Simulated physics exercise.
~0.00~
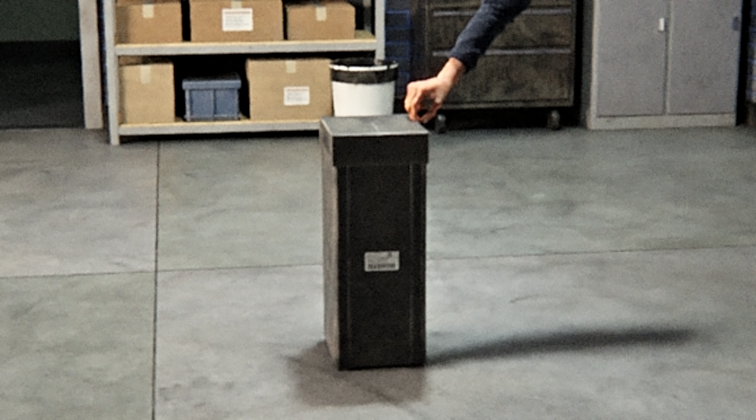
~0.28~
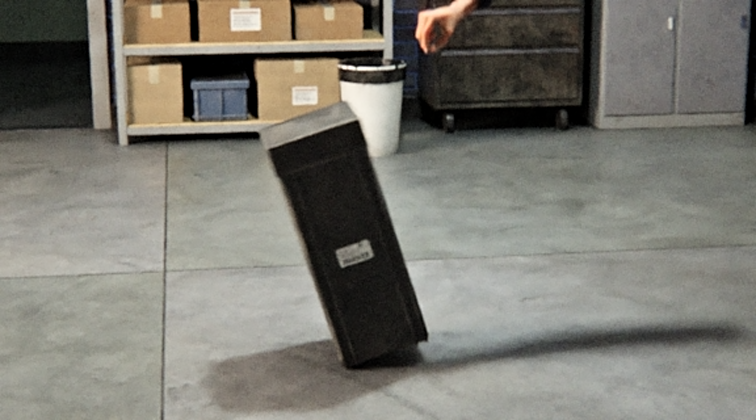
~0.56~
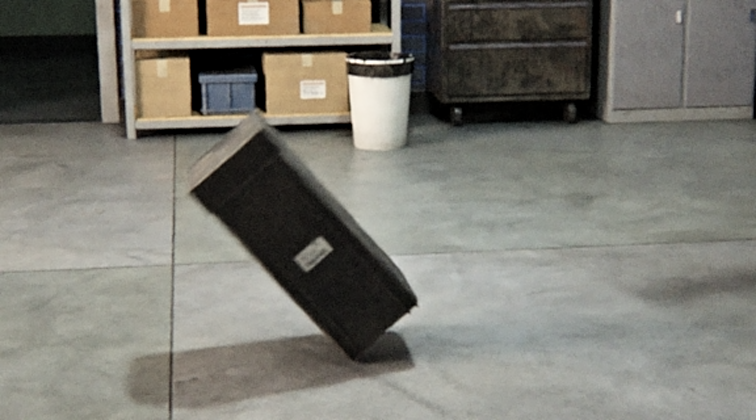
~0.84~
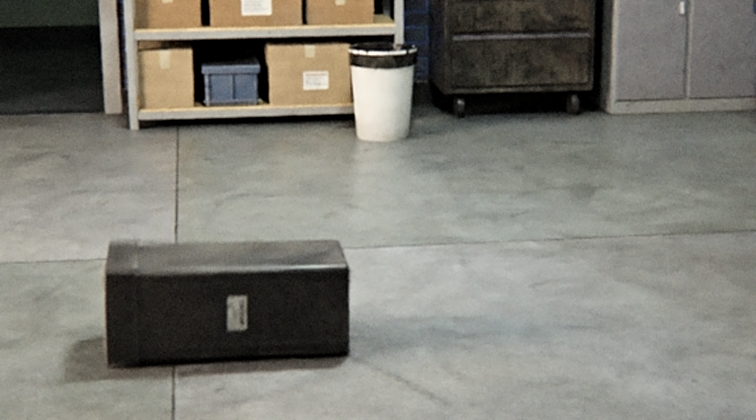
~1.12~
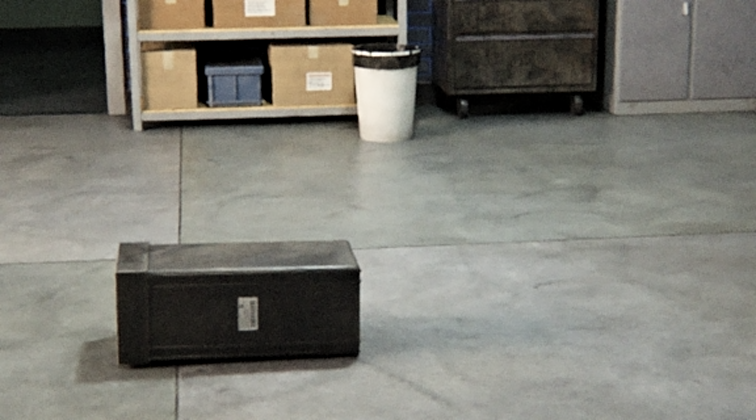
Tall black box tipping left after a hand shoves its top and draws back, toppling onto its side on the concrete floor.
